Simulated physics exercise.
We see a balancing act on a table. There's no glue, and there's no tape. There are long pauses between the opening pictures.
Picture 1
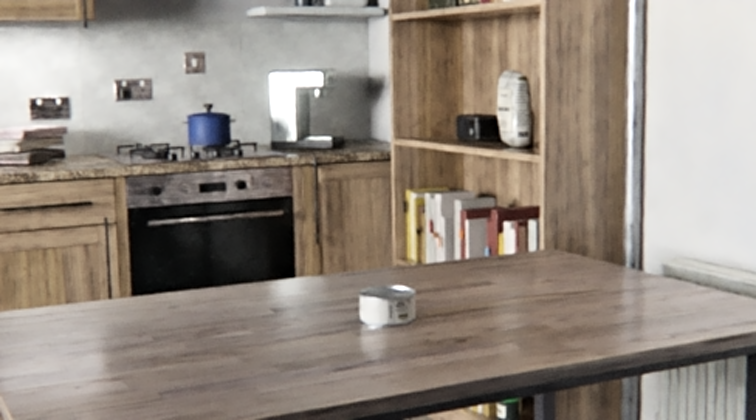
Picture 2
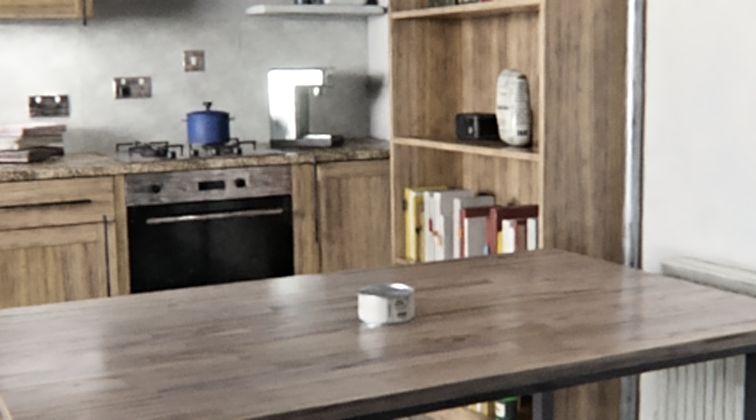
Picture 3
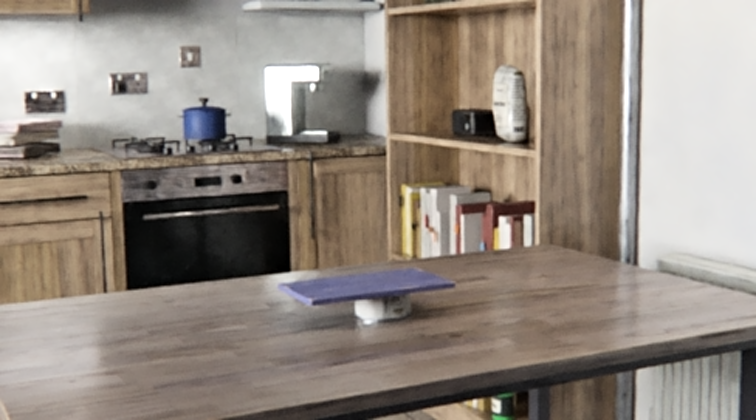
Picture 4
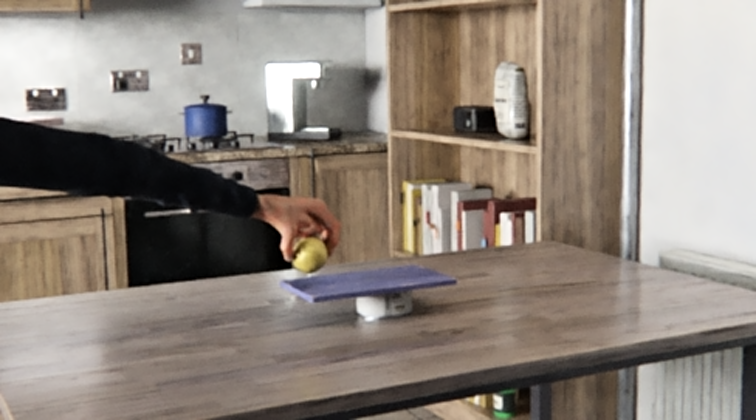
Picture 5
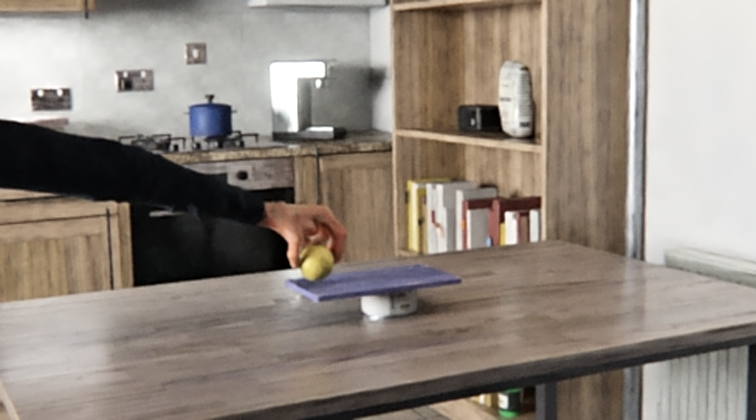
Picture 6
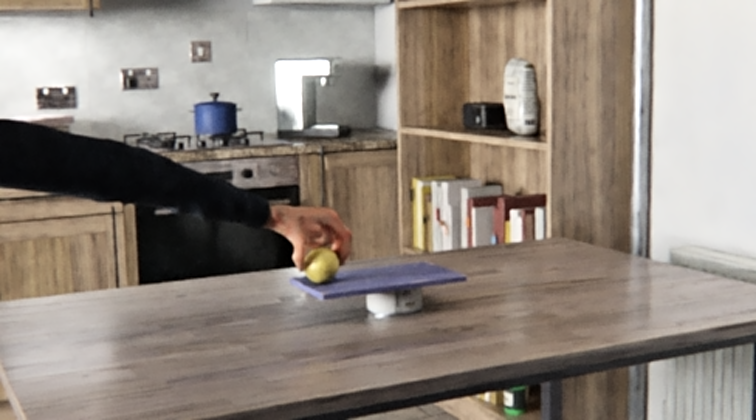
Hand lowering a yellow lemon onto the left end of a blue board resting on a small can on a table.
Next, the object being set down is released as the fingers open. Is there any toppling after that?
Yes, there is toppling.
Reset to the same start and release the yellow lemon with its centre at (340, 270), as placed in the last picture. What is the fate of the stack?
The stack then collapses.
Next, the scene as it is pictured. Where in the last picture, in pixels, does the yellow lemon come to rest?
End position: Approximately (278, 306).
Then, 0.30 s past the last view, yellow lemon now fallen; blue board rocked 23° from its first pose.
Then, 0.50 s past the last view, blue board rocked 24° from its first pose.
Then, 0.70 s past the last view, blue board rocked 17° from its first pose.
Then, 1.70 s past the last view, blue board rocked 19° from its first pose.
Finally, fallen, yellow lemon; left askew, blue board; white tub still in place. Final places as the last picture's camera would see them, yellow lemon near (278, 306). The stack comes apart.
